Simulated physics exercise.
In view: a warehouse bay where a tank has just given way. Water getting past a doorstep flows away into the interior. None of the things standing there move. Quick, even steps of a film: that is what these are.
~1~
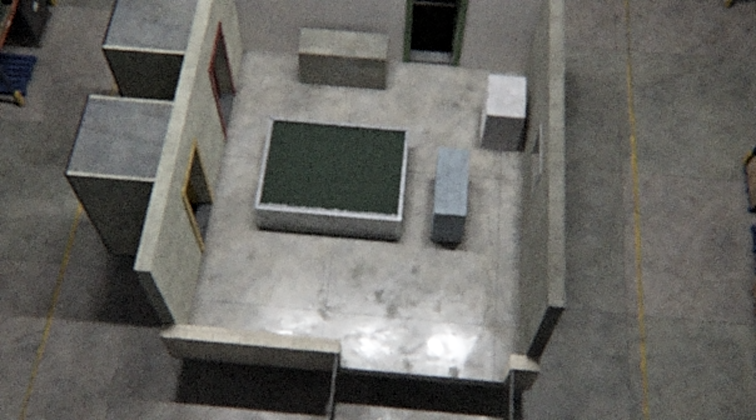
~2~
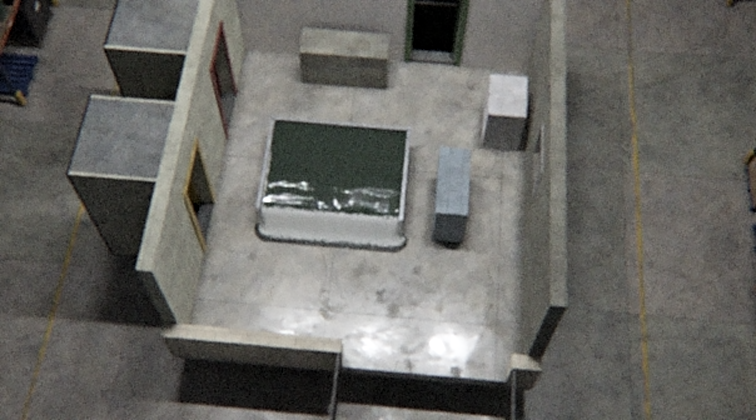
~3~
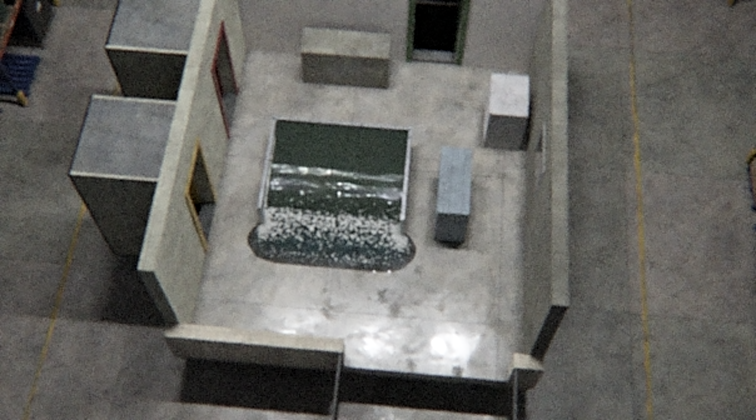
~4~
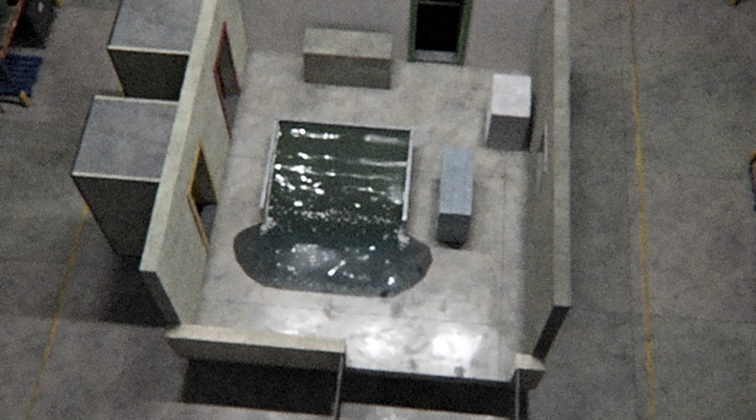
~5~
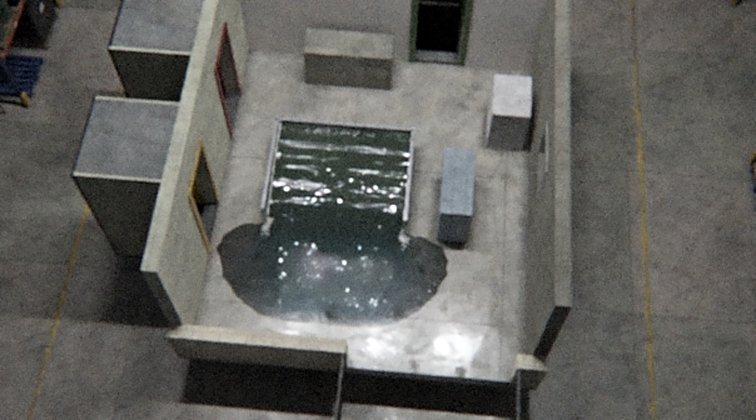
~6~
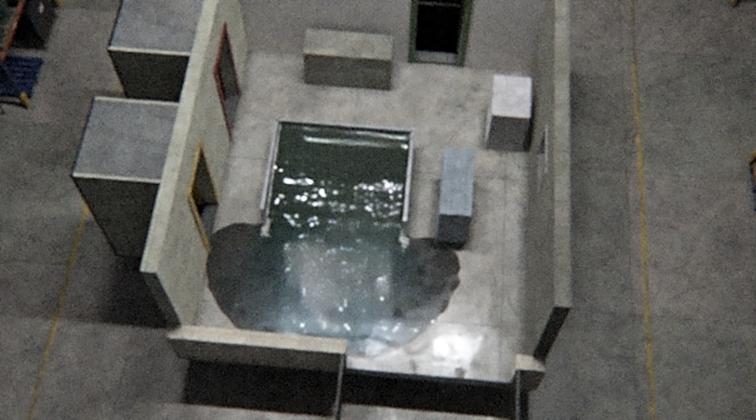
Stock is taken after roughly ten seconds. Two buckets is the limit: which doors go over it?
Green door: Never surpasses it. Yellow door: Surpasses it. Red door: Never surpasses it.
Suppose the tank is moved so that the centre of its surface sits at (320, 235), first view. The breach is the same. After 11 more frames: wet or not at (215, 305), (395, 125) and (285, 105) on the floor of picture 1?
Result: Inundated; spared; spared.
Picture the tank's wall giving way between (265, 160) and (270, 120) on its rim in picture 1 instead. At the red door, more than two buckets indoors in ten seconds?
Note: Red door crosses the line.
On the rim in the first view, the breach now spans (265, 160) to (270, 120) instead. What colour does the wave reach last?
I'd go with the green door.
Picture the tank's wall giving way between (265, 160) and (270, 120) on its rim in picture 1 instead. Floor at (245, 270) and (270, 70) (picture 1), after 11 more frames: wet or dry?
Soaked, then soaked.
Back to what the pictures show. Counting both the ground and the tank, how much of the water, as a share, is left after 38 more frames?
Estimate: 64 per cent.
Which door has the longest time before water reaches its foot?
That's the door marked green.
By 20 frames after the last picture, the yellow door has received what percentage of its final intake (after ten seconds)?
I'd say some 20 per cent.
A moment on, water covers 35 % of the floor; the green door not reached, the yellow door wet at the sill, nothing in, the red door not reached.
Next, water covers 40 % of the floor; the green door not reached, the yellow door wet at the sill, nothing in, the red door not reached.
Then, water covers 45 % of the floor; the green door not reached, the yellow door under two buckets in, the red door not reached.
Later, water covers 70 % of the floor; the green door wet at the sill, nothing in, the yellow door over two buckets in, the red door wet at the sill, nothing in.
In the end, water covers 95 % of the floor; the green door wet at the sill, nothing in, the yellow door over two buckets in, the red door wet at the sill, nothing in.
